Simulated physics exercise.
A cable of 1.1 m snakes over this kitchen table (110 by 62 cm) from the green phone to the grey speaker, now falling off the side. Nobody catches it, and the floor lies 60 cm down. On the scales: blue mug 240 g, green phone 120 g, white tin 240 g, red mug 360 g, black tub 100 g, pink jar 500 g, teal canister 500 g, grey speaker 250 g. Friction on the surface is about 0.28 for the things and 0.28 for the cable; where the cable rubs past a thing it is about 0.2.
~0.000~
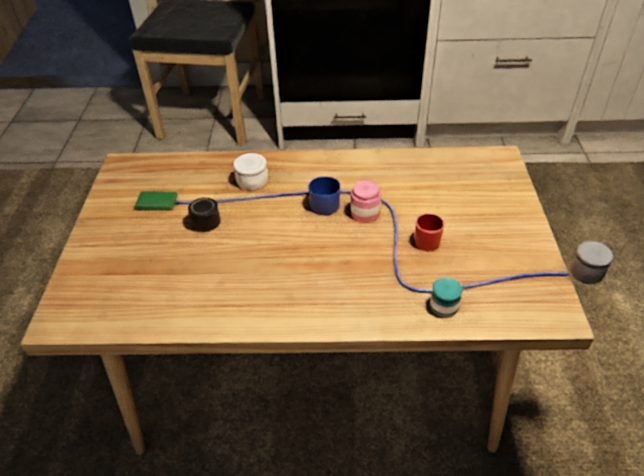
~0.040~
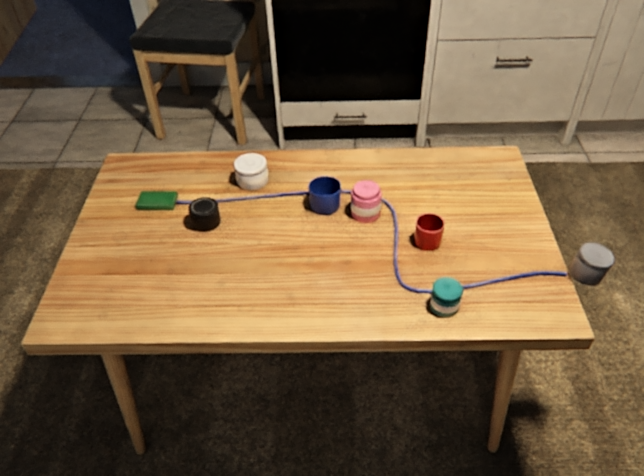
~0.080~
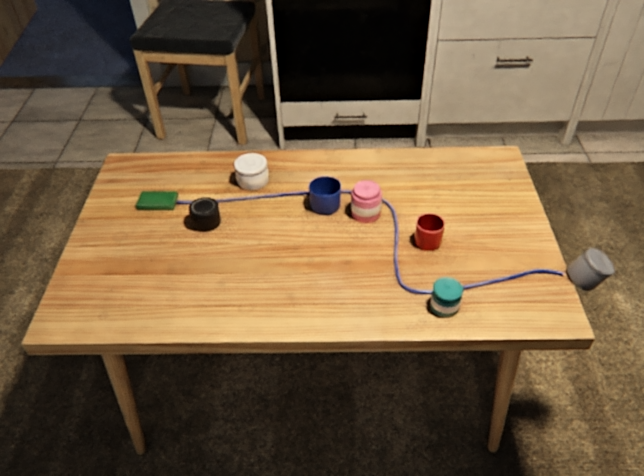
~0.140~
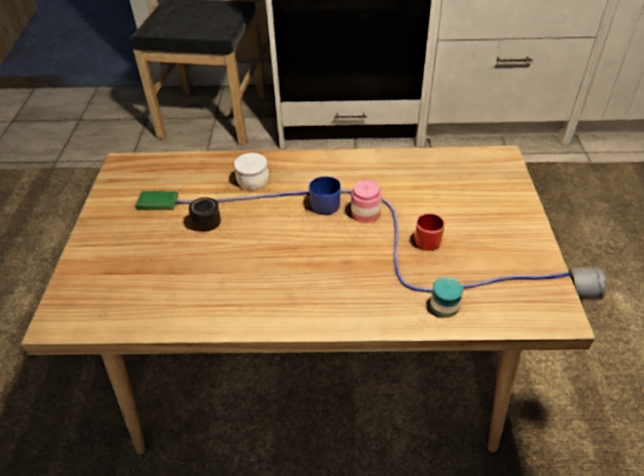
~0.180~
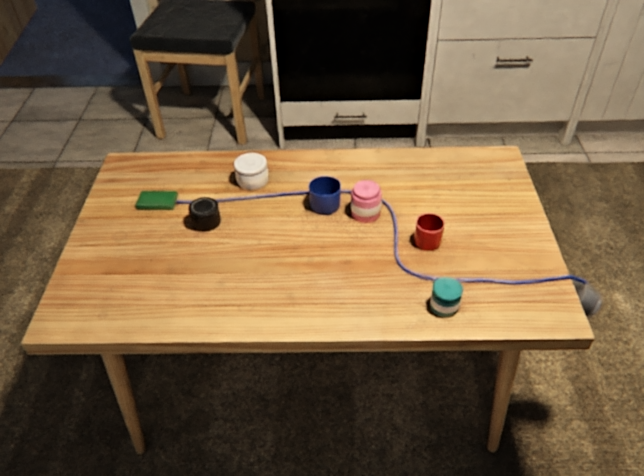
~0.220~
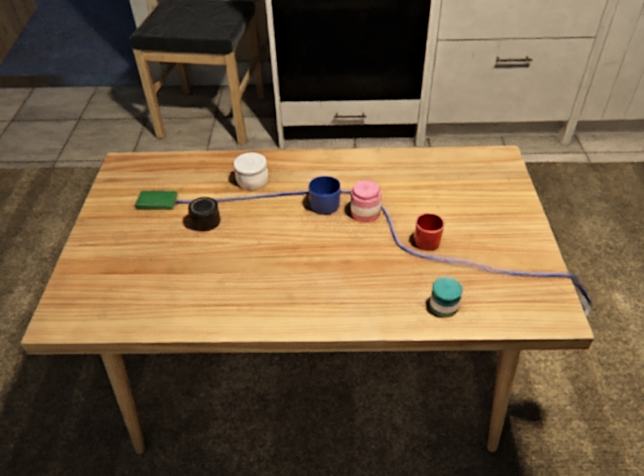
On a wooden kitchen table scattered with small containers, a grey cylinder tied to a blue cord tipped over the right edge and dropped below it, pulling the cord straighter past the teal canister.
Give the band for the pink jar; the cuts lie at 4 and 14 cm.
The pink jar stays in the low band.
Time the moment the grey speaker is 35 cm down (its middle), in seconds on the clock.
About: 0.42 s.
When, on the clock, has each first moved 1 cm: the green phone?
Green phone 0.28 s.
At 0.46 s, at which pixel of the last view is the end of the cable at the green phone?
Around (253, 196).
By 0.5 s, the cable's tail end at (253, 196); green phone 19 cm off its start, grey speaker over the edge, red mug 5 cm off its start.
By 0.7 s, the cable's tail end at (327, 196); green phone 37 cm off its start, grey speaker over the edge, red mug 6 cm off its start.
By 1.0 s, the cable's tail end at (329, 195); green phone 37 cm off its start at (311, 187), grey speaker over the edge, red mug 6 cm off its start at (446, 210).
By 1.2 s, the cable's tail end at (329, 195); green phone 37 cm off its start, grey speaker over the edge, red mug 6 cm off its start.
By 2.4 s, the cable's tail end at (329, 195); pink jar 1 cm off its start at (367, 190), green phone 37 cm off its start at (311, 187), grey speaker over the edge, red mug 6 cm off its start at (446, 210).
